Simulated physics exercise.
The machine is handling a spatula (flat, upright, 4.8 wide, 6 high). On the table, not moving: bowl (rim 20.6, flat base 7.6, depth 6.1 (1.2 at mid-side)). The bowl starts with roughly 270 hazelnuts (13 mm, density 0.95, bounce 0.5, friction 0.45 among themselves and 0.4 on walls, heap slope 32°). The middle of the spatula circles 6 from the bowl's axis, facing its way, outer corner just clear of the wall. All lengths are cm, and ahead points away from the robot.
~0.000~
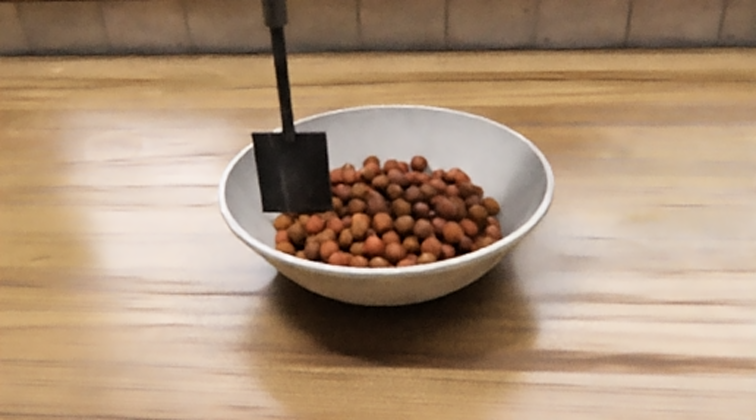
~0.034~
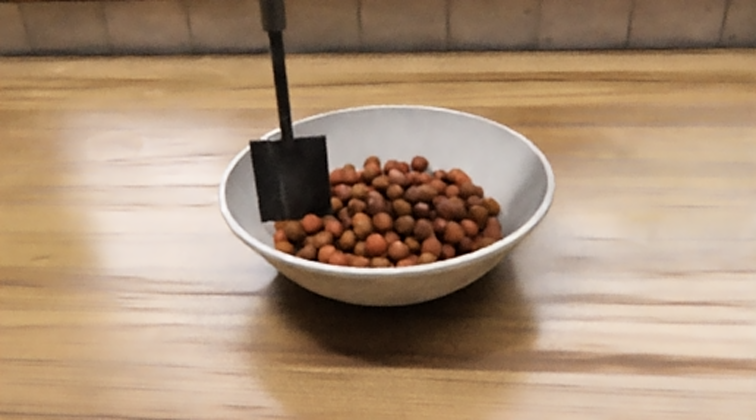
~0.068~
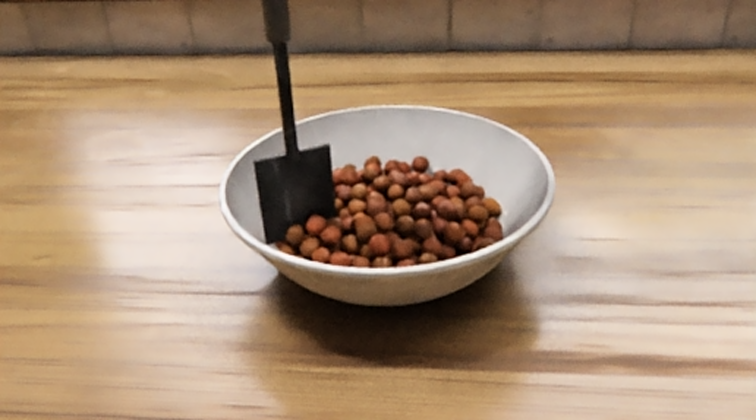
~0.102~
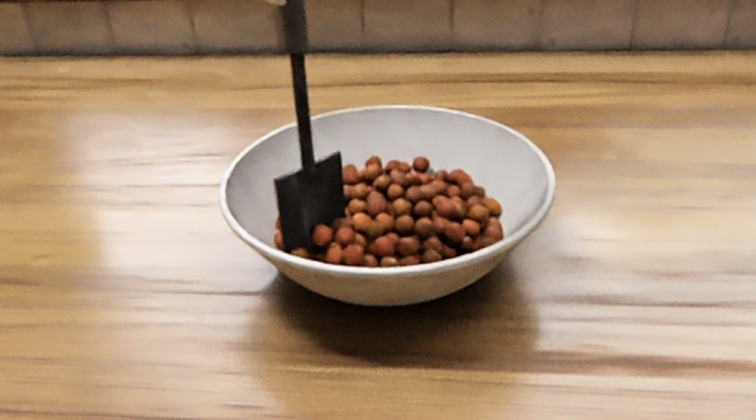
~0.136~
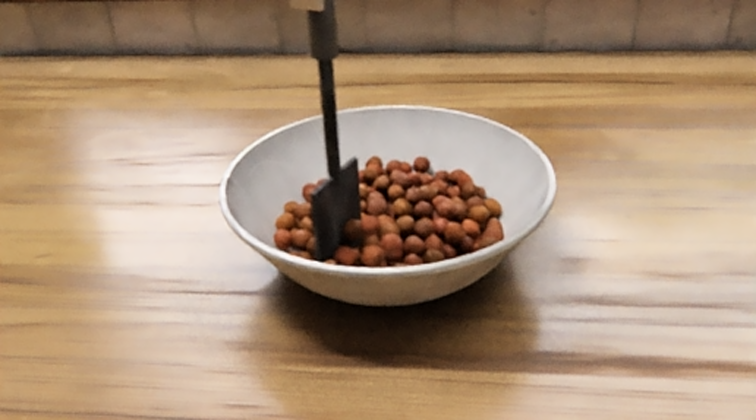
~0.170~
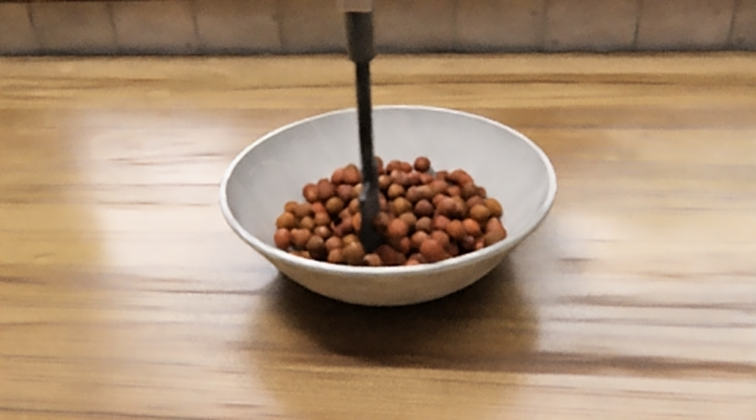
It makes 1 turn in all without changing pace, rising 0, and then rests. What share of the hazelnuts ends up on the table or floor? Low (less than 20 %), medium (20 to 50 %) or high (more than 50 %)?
A low share, less than 20 %, ends on the table or floor.
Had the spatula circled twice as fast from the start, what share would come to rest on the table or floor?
It would be near 30 per cent.
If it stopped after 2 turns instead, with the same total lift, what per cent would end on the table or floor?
In that case some 20 per cent.
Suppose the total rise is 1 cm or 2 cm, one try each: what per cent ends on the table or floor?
About 5 and 0 per cent.
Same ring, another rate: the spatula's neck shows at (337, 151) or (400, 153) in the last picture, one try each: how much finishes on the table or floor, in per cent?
Some 5 and 20 per cent.
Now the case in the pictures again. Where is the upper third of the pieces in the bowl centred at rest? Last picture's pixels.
Around (334, 234).
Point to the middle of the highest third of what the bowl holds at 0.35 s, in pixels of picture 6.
Around (439, 181).
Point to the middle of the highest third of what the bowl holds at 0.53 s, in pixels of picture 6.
Near (331, 175).
After 0.35 s, 191° round, highest piece 8 above the table; 265 in the bowl, 3 on the table or floor, 1 in flight or on the tool.
After 0.53 s, 296° round, highest piece 9 above the table; 251 in the bowl, 10 on the table or floor, 8 in flight or on the tool.
After 0.82 s, 0° round, highest piece 6 above the table; 239 in the bowl, 30 on the table or floor.
After 1.52 s, 0° round, highest piece 6 above the table; 239 in the bowl, 30 on the table or floor.
At rest, 239 in the bowl, 30 on the table or floor. That is 11 % on the table or floor.
